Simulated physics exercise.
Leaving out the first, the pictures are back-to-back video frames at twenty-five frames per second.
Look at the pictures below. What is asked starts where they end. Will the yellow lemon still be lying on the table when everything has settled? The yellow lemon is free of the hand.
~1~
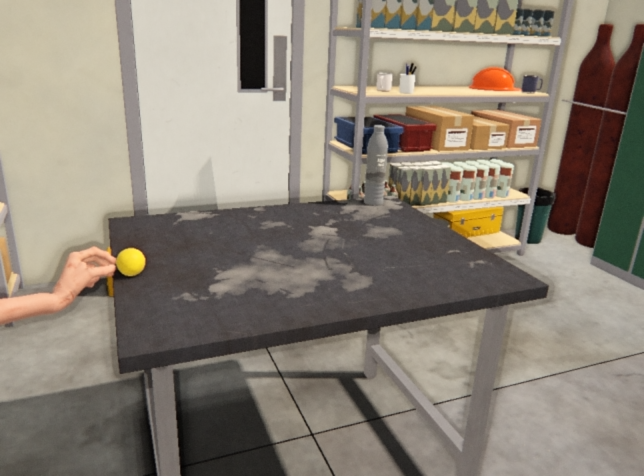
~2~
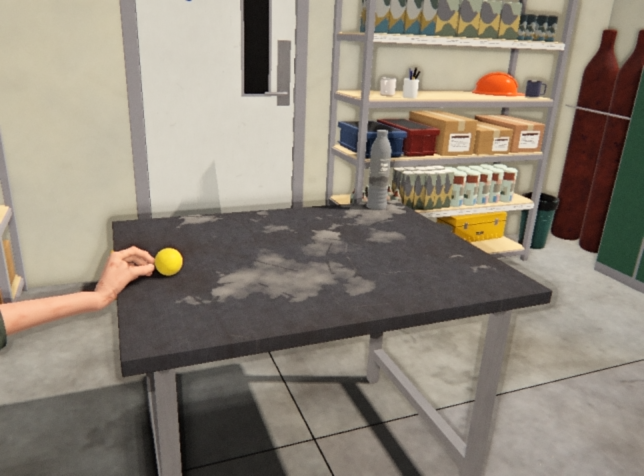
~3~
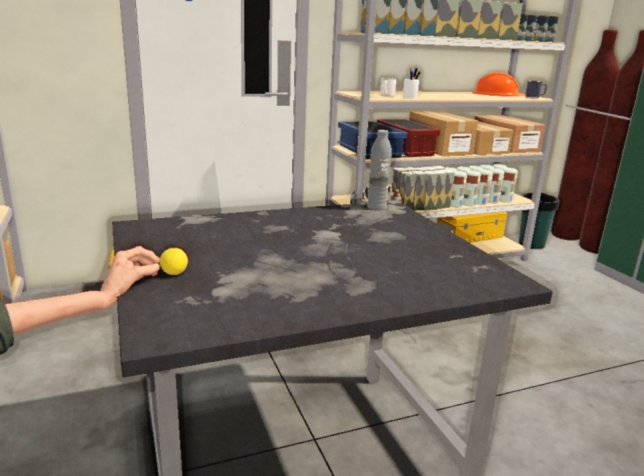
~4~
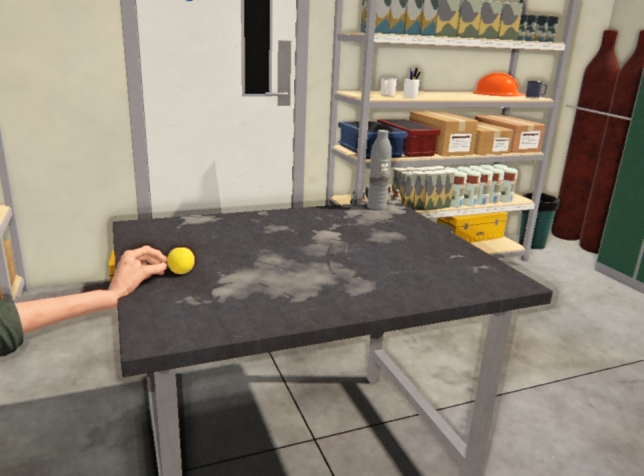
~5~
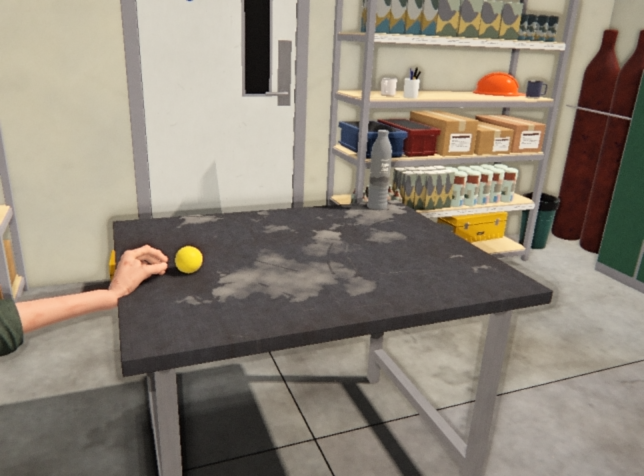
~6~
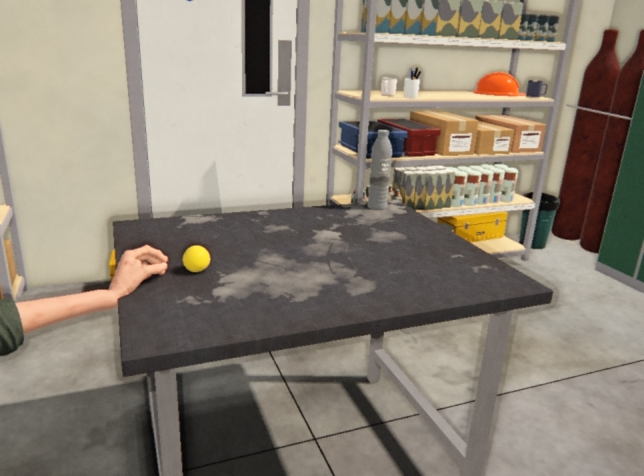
Yes, it remains on the tabletop.
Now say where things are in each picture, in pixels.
In the first picture, under the hand; yellow lemon (131, 262).
In the second picture, under the hand; yellow lemon (168, 262).
In the third picture, under the hand; yellow lemon (174, 262).
In the fourth picture, yellow lemon (181, 261).
In the fifth picture, yellow lemon (189, 260) shifted a little.
In the sixth picture, yellow lemon (197, 259) shifted a little.
Then, 0.20 s on from there, yellow lemon shifted well along near (230, 255).
Then, 0.60 s on from there, yellow lemon shifted well along near (283, 250).
Then, 1.10 s on from there, yellow lemon shifted well along near (323, 246).
In the end, moved from the start, yellow lemon. At the end, from the last picture's camera, yellow lemon near (340, 244).
